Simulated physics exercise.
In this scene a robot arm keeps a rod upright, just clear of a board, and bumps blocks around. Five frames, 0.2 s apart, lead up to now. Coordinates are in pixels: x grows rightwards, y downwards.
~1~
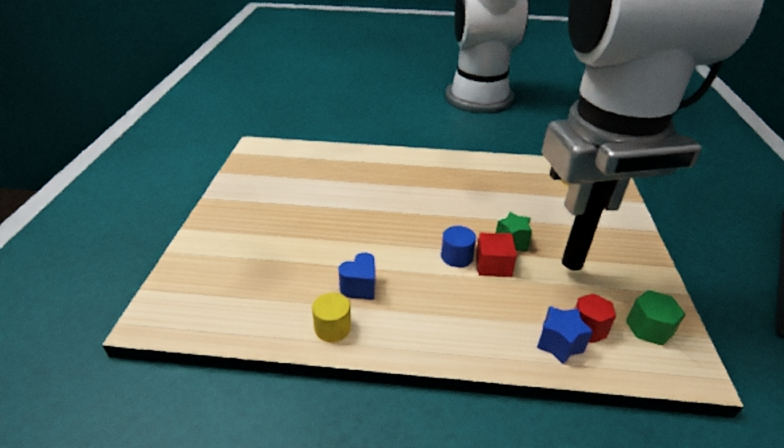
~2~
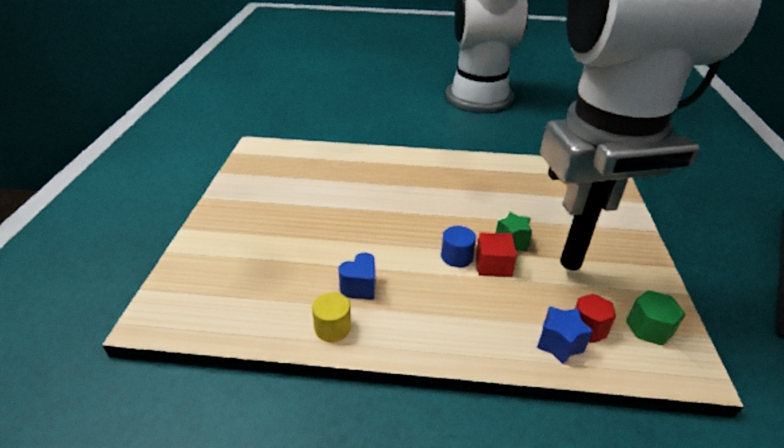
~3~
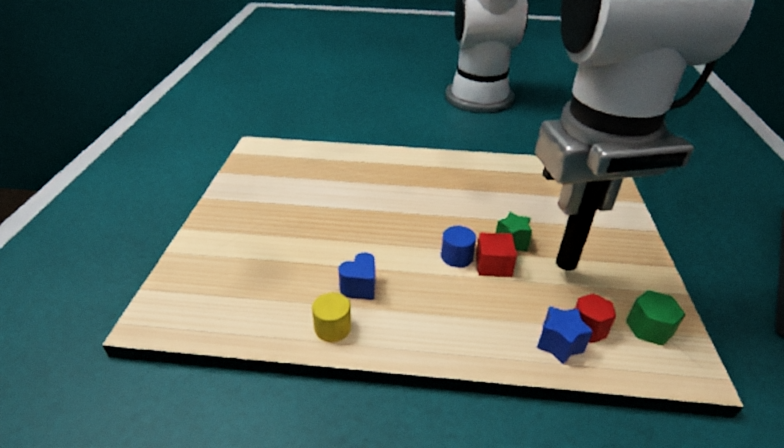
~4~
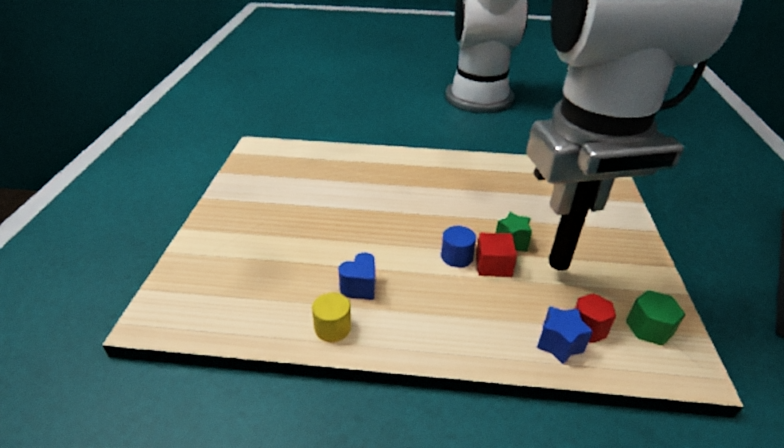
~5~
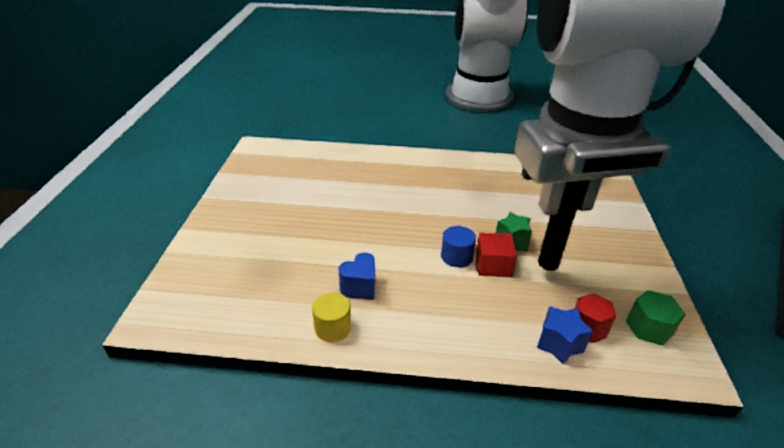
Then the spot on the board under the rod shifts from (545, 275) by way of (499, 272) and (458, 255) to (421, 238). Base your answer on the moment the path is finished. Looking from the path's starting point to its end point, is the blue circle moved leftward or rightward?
So, looking from the first point of the path to the last, the blue circle moves rightwards.
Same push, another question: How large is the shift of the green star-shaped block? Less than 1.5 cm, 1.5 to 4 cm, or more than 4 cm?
Result: Under 1.5 cm.
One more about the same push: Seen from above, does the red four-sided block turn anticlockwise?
In short: No.
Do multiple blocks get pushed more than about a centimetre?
Yes - that is the case.
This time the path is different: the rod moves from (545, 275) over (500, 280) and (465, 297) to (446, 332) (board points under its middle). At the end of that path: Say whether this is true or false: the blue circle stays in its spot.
Answer: False.
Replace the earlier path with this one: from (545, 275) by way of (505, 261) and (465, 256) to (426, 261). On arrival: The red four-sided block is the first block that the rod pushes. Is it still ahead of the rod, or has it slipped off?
It stays ahead.
What follows on the original path. One third of the way, rod (500, 261); blue circle (445, 229); red four-sided block (480, 236), turned 30° clockwise.
Two thirds of the way, rod (459, 244); blue circle (412, 212); red four-sided block (449, 218), turned 70° clockwise.
At the end, rod (421, 227); blue circle (403, 206); red four-sided block (439, 205), turned 110° clockwise; green star-shaped block still.
